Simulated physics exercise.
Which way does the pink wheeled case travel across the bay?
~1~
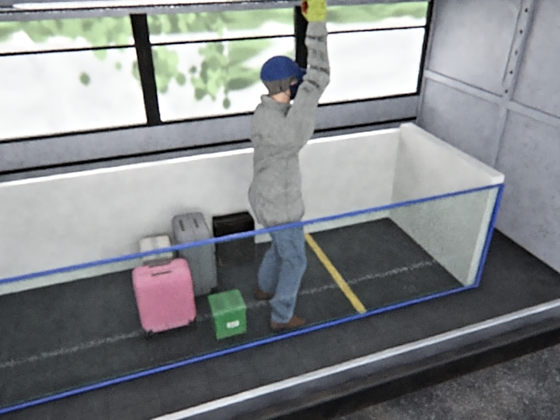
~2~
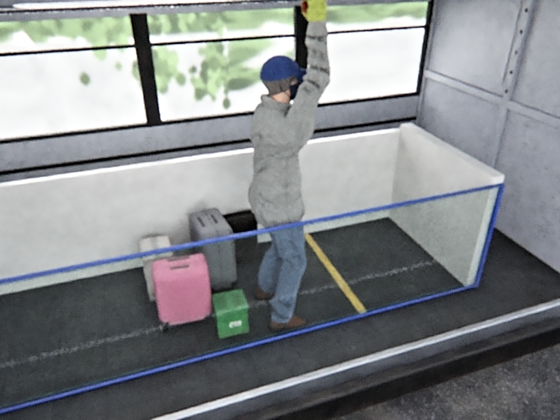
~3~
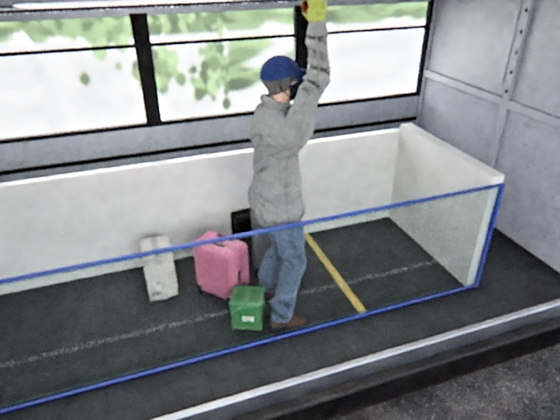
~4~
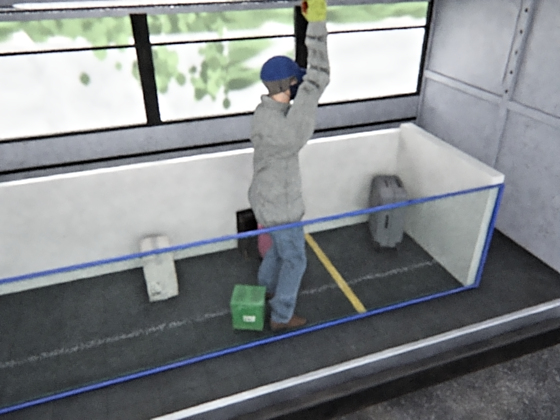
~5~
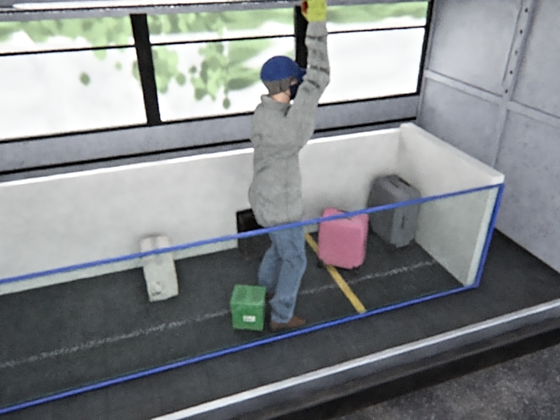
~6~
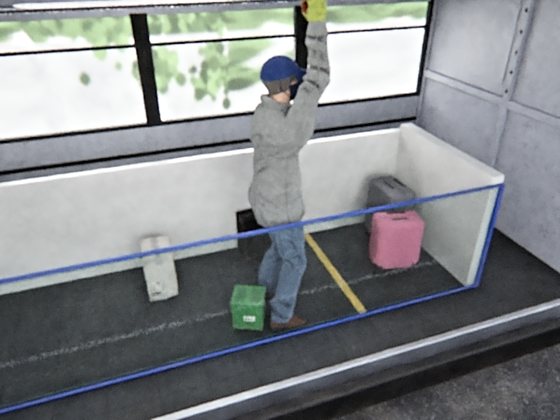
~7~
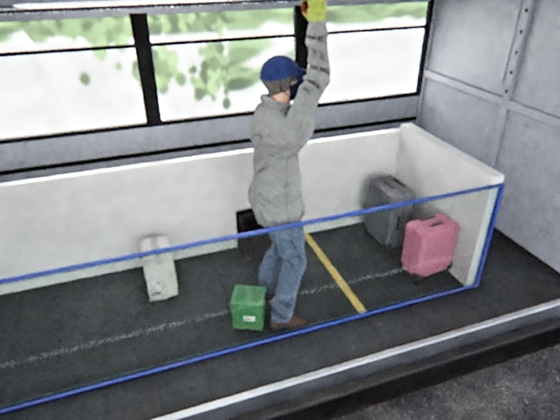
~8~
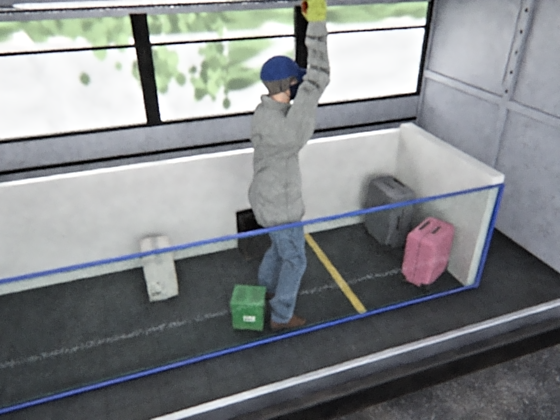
It rolls to the right, passing behind the standing person and over the yellow line toward the right-hand panel.
